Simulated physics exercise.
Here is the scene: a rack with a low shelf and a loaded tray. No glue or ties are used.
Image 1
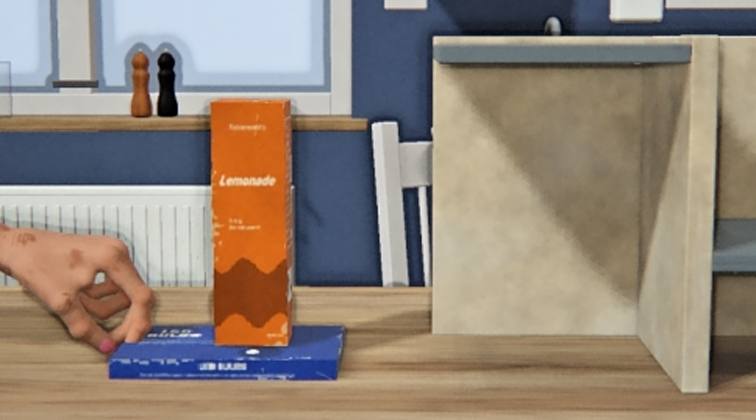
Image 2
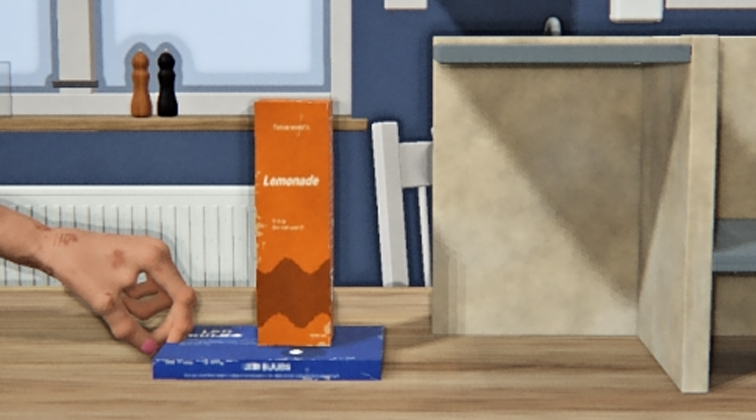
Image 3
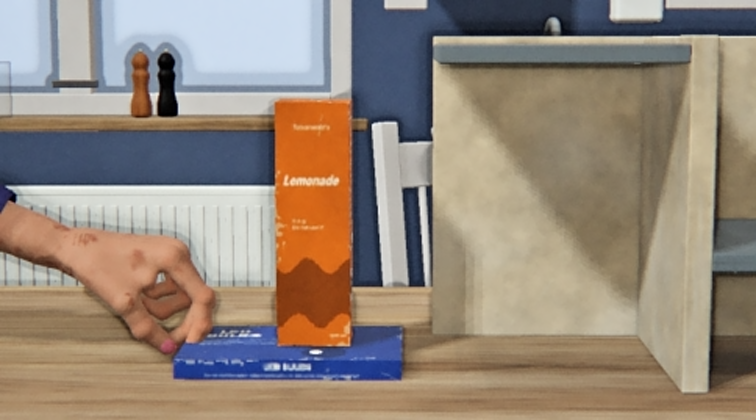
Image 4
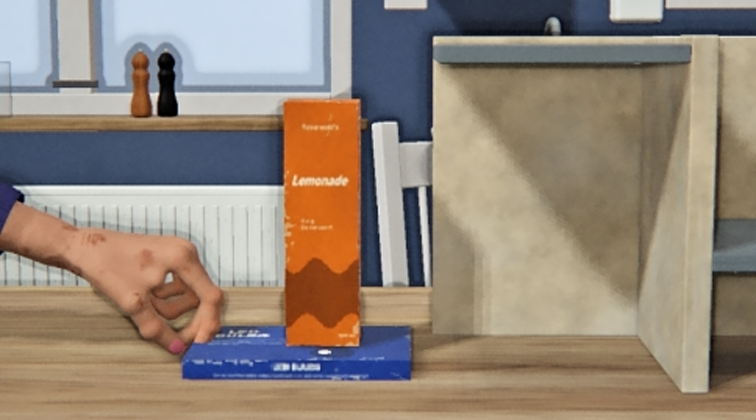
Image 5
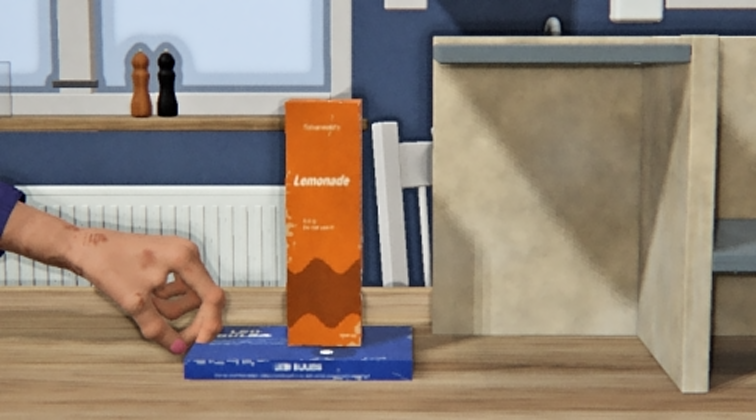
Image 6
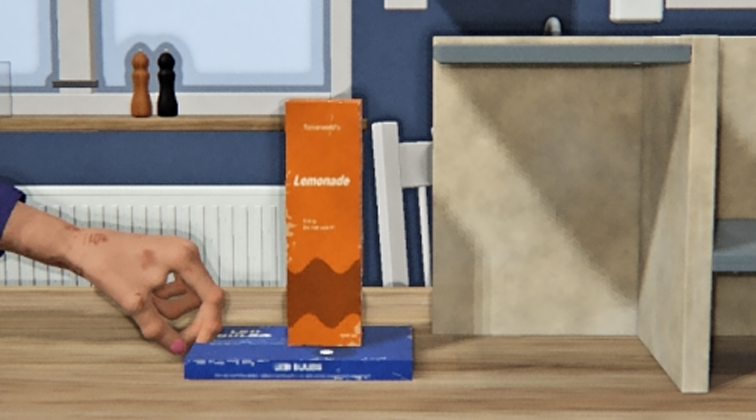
A hand slid a flat blue box with a tall orange lemonade carton standing on it to the right across a wooden table, slowing until both sat still, short of a pale open rack.
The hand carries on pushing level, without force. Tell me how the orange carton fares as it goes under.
It fits.
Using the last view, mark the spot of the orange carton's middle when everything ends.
It comes to rest at about (568, 223) in the last picture.
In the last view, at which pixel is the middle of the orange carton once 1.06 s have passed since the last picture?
Predicted middle: Around (432, 223).
Then, 1.06 s after the last picture, orange carton riding along near (432, 223).
At rest, the orange carton clears the shelf, near (568, 223).
